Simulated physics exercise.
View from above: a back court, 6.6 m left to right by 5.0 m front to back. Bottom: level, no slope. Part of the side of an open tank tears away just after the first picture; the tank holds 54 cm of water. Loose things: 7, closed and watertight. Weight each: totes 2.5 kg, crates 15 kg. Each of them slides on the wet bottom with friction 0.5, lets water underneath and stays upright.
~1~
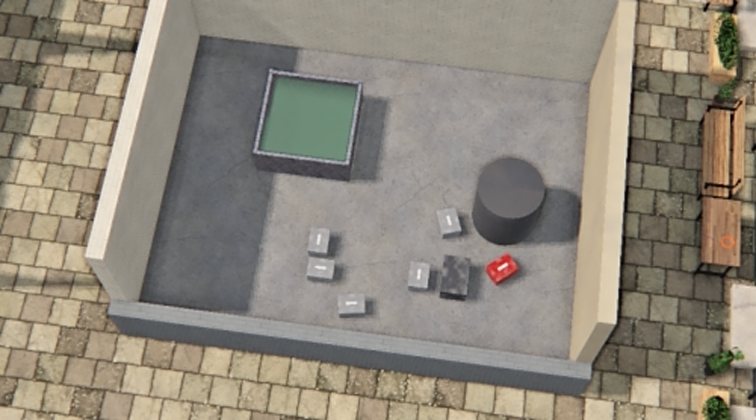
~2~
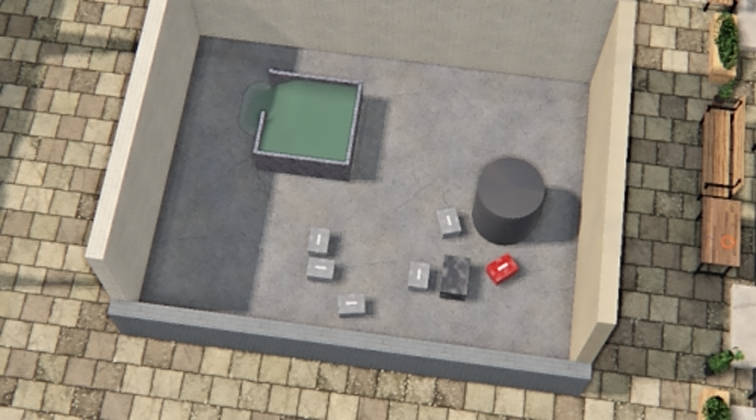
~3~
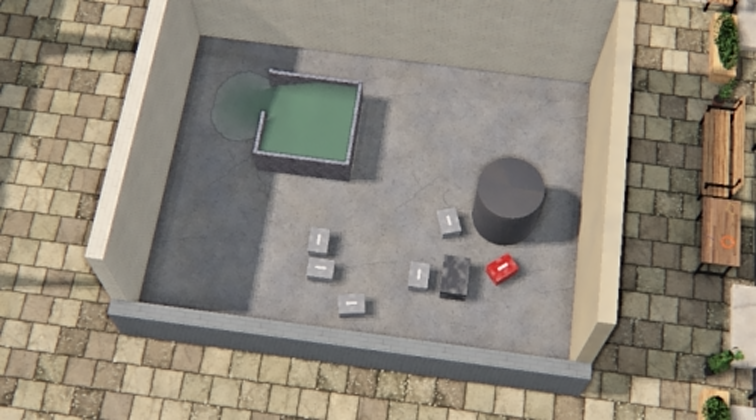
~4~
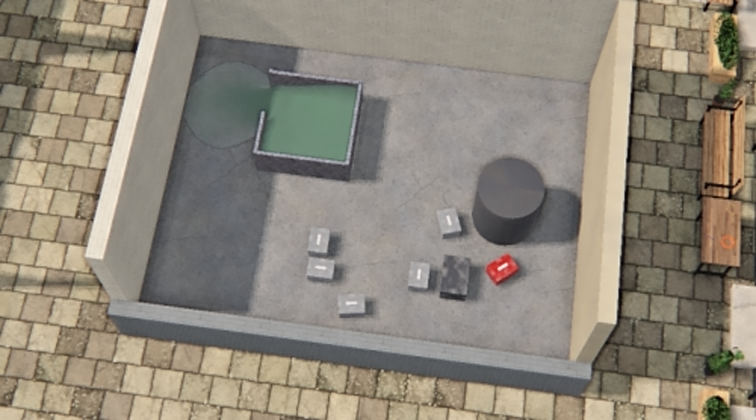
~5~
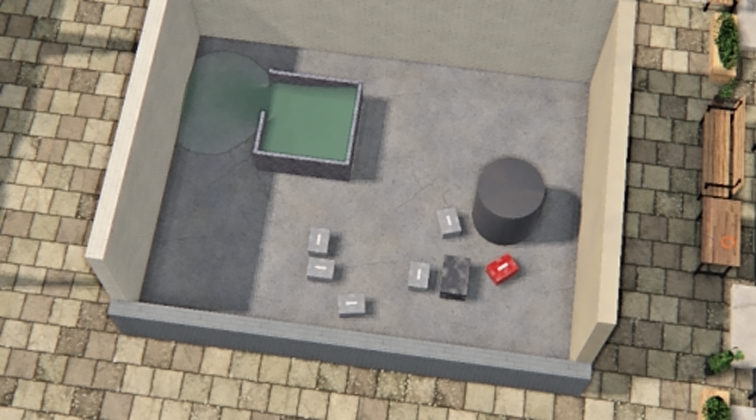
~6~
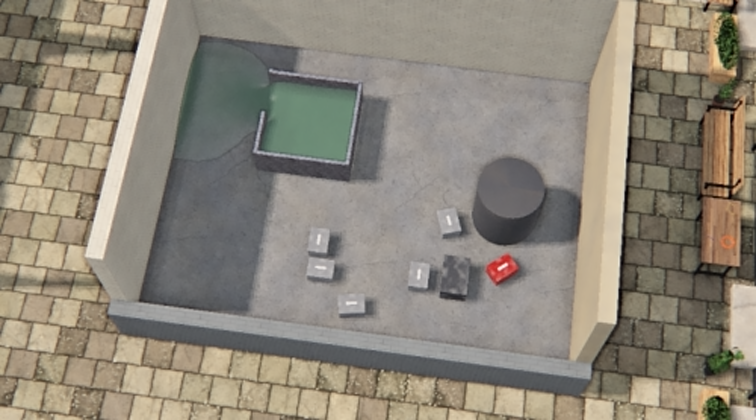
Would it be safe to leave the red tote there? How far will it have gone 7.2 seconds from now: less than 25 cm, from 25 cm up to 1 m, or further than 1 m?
Steady.
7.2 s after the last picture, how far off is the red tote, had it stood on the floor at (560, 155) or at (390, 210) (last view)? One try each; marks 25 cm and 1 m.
In turn: It travels far; it holds its place.
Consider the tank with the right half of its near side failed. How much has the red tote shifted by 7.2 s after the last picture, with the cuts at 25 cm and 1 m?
From there, the red tote gets moved partway.
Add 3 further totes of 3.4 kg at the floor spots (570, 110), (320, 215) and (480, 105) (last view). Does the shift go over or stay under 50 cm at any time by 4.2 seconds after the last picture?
Order as asked - not as far, not as far, farther.
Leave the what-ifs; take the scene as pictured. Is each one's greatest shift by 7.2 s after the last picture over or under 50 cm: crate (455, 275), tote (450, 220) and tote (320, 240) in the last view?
First one stayed inside, second one stayed inside, third one went too far.
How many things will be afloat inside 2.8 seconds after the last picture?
By my count, 0.
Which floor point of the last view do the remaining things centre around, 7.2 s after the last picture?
Roughly at (432, 260).
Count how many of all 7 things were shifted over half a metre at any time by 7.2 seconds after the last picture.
3.
Then, 0.9 s after the last picture the red tote is near (503, 267), 0.0 m from its start, aground; 0 afloat.
Then, 2.8 s after the last picture the red tote is near (503, 267), 0.0 m from its start, aground; 0 afloat.
Then, 4.8 s after the last picture the red tote is near (503, 267), 0.0 m from its start, aground; 0 afloat.
Then, 7.2 s after the last picture the red tote is near (503, 267), 0.0 m from its start, aground; 4 afloat.
